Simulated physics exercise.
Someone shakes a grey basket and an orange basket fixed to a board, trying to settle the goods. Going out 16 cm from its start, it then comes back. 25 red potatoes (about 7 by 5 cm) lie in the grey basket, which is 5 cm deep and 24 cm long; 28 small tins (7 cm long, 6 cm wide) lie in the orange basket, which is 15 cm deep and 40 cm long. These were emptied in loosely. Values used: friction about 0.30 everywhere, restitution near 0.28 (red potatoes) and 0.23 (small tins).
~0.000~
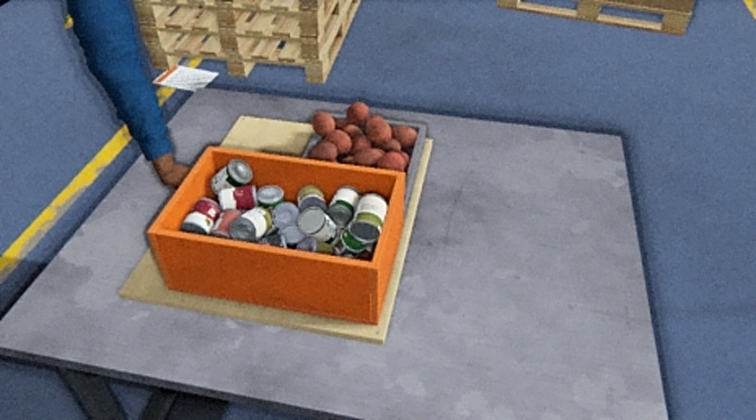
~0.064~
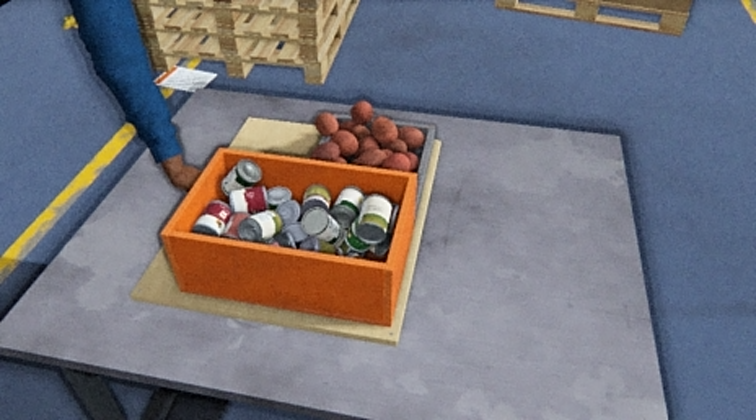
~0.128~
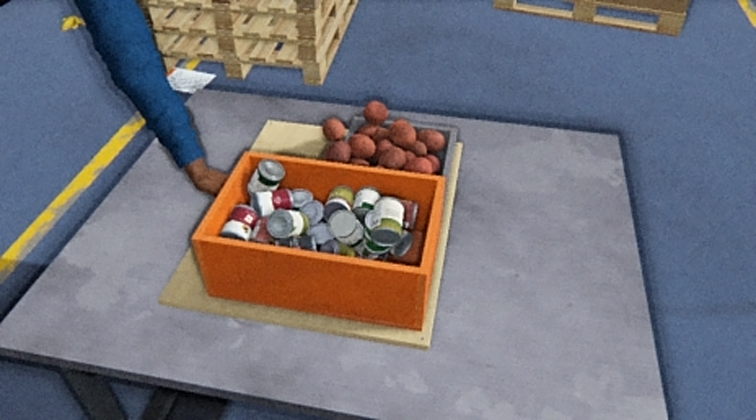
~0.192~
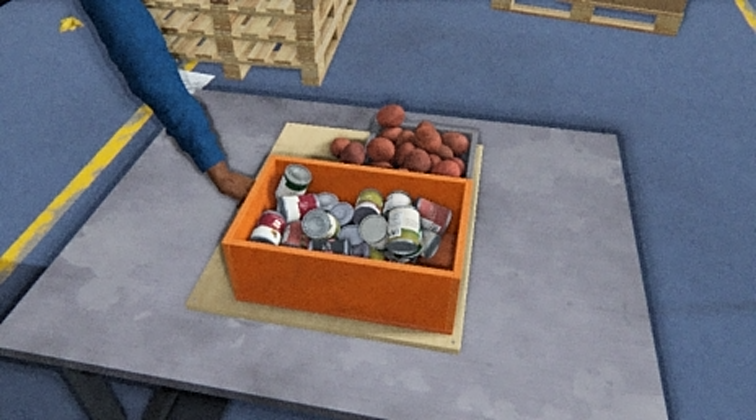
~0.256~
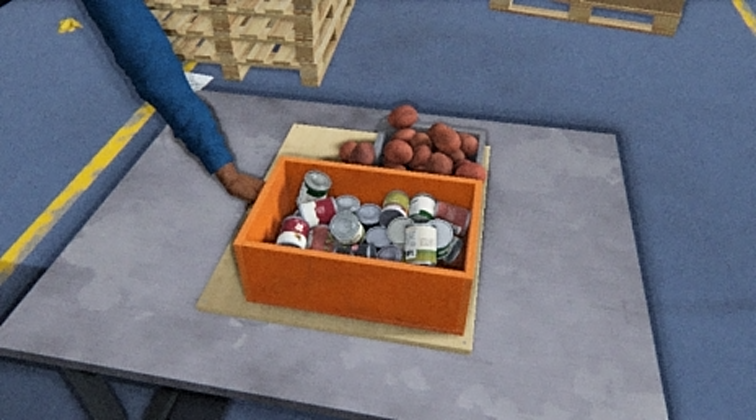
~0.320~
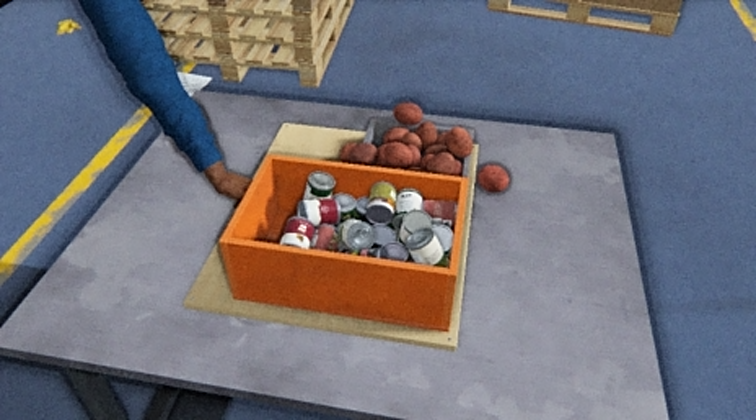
Warehouse table with a hand sliding a board of boxed tins and red potatoes right, then slightly back, potatoes leaving their basket.
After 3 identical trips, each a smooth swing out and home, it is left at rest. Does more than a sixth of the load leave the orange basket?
No.
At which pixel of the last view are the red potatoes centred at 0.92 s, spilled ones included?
The middle is around (381, 163).
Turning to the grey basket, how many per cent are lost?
I'd put the grey basket at some 35 per cent.
After 0.59 s, grey basket 19 in, 6 out and orange basket 28 in, 0 out.
After 0.92 s, grey basket 18 in, 7 out and orange basket 28 in, 0 out.
After 1.40 s, grey basket 17 in, 8 out and orange basket 28 in, 0 out.
Final count (at 2.00 s), grey basket 16 in, 9 out and orange basket 28 in, 0 out. Asked share, 0 of 28, 0 per cent.
